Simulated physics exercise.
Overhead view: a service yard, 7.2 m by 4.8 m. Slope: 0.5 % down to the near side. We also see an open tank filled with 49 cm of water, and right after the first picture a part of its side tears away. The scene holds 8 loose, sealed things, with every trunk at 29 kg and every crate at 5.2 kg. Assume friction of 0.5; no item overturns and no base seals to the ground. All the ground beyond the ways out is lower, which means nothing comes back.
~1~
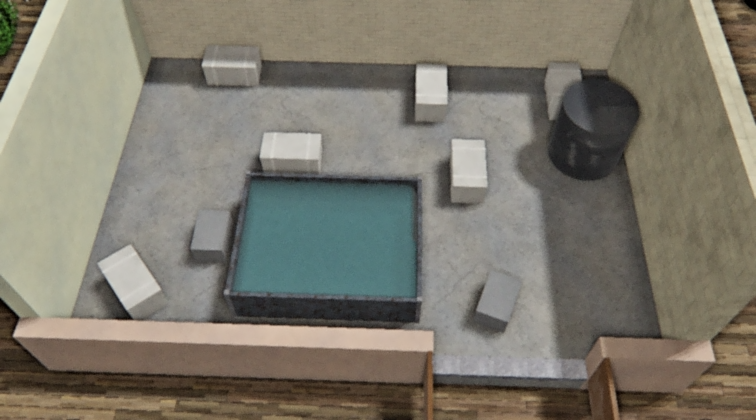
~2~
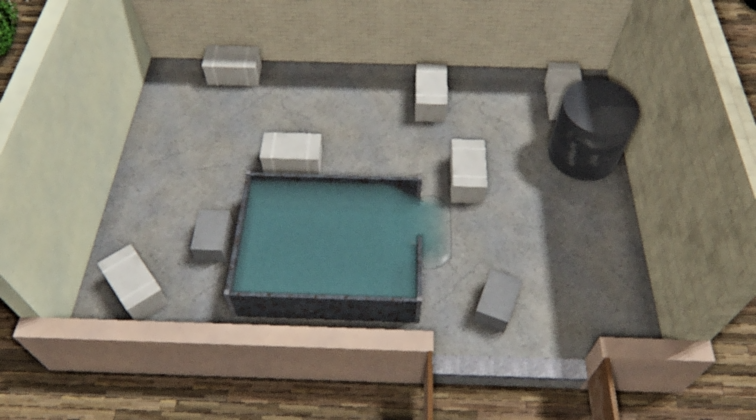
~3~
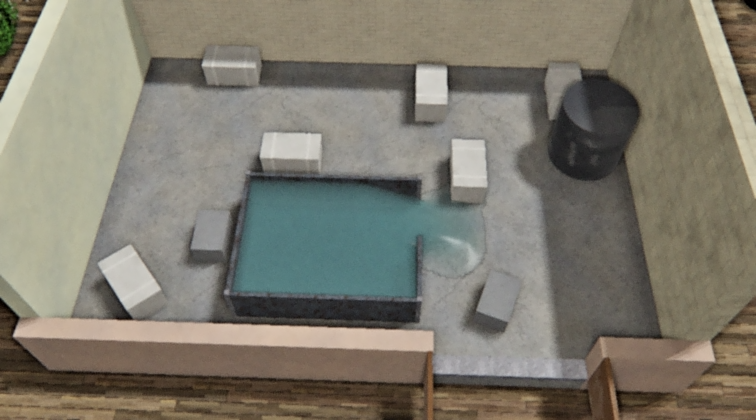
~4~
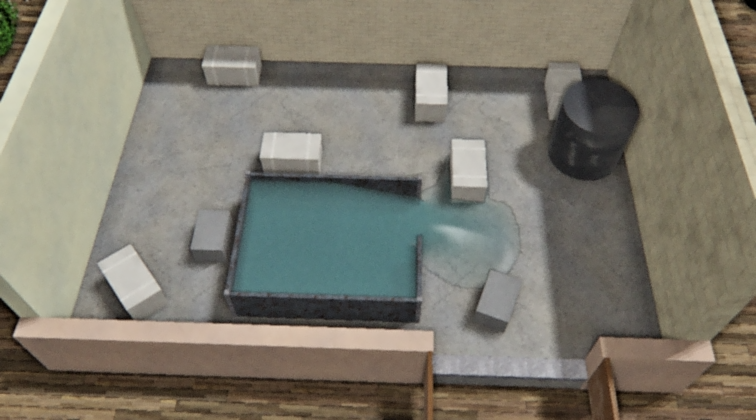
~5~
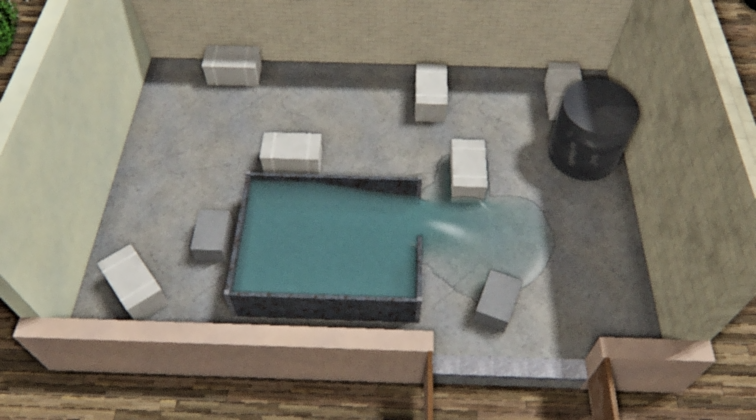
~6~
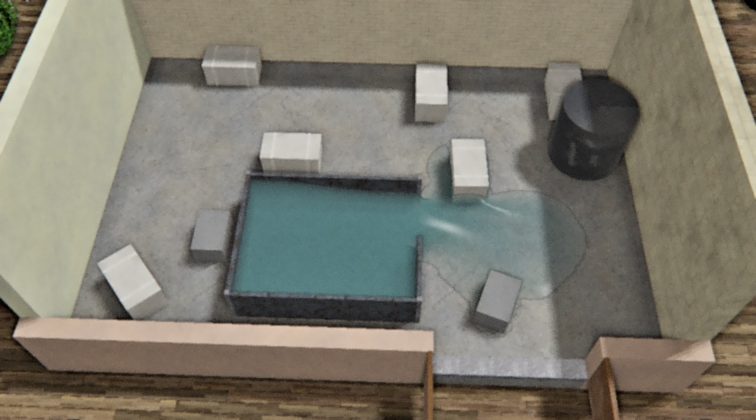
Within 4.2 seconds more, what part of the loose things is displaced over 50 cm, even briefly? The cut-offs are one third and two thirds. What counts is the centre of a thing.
Share: Low band, below a third.
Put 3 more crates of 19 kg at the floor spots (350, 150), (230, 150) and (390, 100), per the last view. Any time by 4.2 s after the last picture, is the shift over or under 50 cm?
Result, one by one: Not exceeded, not exceeded and not exceeded.
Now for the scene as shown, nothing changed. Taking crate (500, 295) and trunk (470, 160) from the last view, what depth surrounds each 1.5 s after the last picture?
First roughly 2 cm, second roughly 5 cm.
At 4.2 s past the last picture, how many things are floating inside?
2 of them.
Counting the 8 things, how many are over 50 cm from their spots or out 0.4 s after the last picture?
0 in all.
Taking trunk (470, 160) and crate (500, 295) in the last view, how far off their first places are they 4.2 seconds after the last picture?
200 cm, then 100 cm.
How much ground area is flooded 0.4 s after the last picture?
About 10.0 m2 is covered.
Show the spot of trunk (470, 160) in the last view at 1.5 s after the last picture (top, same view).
Position: Approx. (521, 106).
Then, 0.4 s after the last picture 0 of 8 are over 50 cm from their spots; 0 afloat.
Then, 1.5 s after the last picture 1 of 8 are over 50 cm from their spots; 0 afloat.
Then, 2.8 s after the last picture 2 of 8 are over 50 cm from their spots; 0 afloat.
Then, 4.2 s after the last picture 2 of 8 are over 50 cm from their spots, and 2 have been at some point; 2 afloat.
